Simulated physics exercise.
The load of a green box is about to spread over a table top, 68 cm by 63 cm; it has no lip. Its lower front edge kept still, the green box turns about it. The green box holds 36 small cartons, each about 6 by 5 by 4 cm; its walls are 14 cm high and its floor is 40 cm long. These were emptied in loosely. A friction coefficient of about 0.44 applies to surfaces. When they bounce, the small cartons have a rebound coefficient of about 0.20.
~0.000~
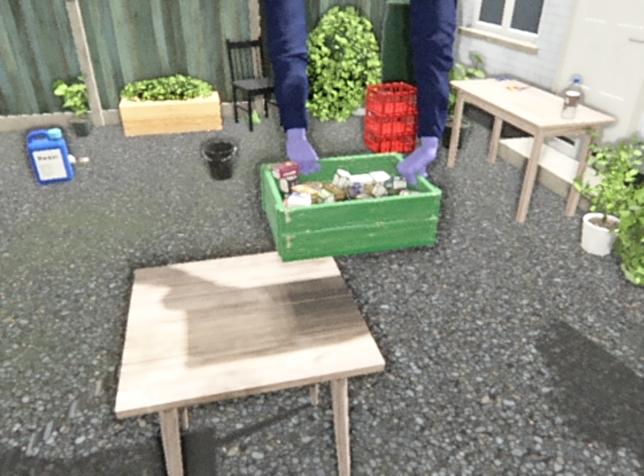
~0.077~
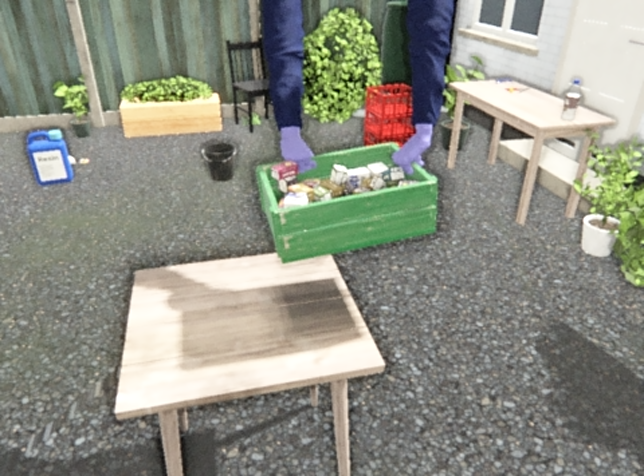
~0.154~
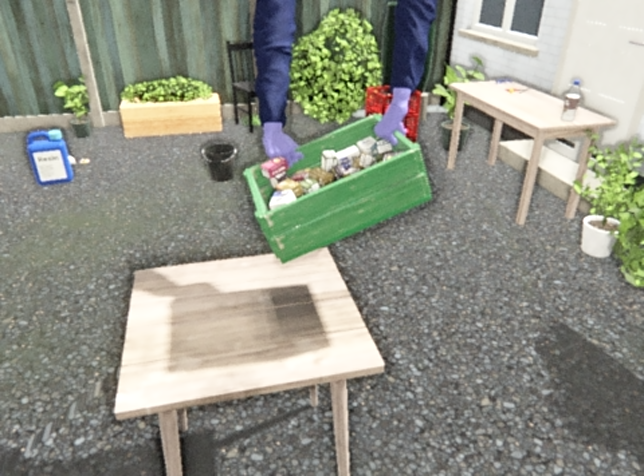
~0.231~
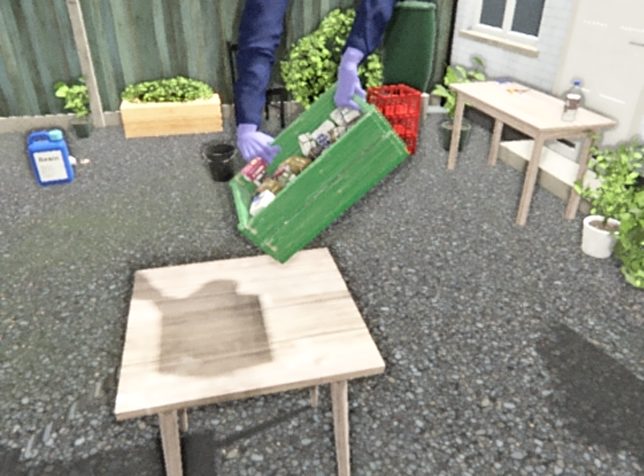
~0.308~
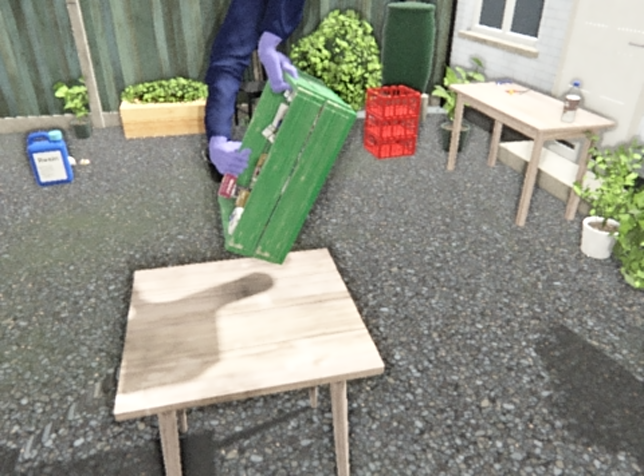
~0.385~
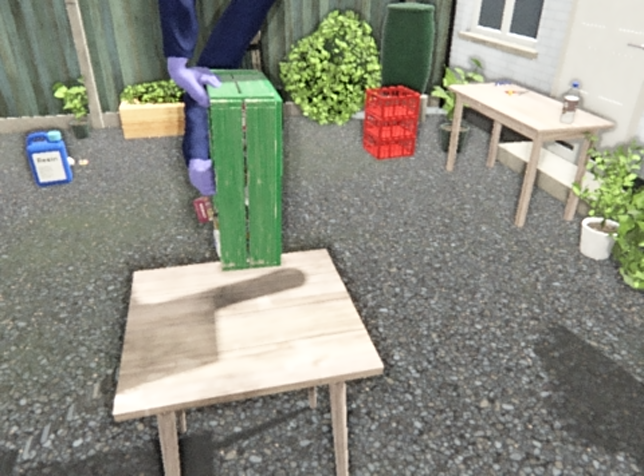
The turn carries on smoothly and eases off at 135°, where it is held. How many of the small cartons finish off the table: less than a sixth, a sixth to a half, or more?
By the finish, the majority of them are off the table.
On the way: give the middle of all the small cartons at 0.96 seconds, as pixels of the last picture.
It's centred at about (100, 371).
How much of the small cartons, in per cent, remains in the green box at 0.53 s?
About 65 percent.
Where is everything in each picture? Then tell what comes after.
In the first frame (we follow the rim corner now nearest the camera), green box at (285, 209); tilt 0°; nothing out yet.
The second frame shows green box at (280, 211); tilt 5°.
The third frame shows green box at (264, 214); tilt 20°.
The fourth frame shows green box at (245, 225); tilt 40°.
The fifth frame shows green box at (229, 244); tilt 64°.
The sixth frame shows green box at (221, 266); tilt 88°; 1 out, the lowest carton at (204, 210).
After 0.53 s, tilt 124°; 24 still in the green box, 2 on the table top and 10 in the air.
After 0.71 s, tilt 135°; 30 on the table top, 4 over the left end of the table and 2 in the air.
After 0.96 s, tilt 135°; 18 on the table top and 18 over the left end of the table.
Final count (at 1.28 s), 14 on the table top and 22 over the left end of the table. Asked share, 22 of 36, 61 per cent.
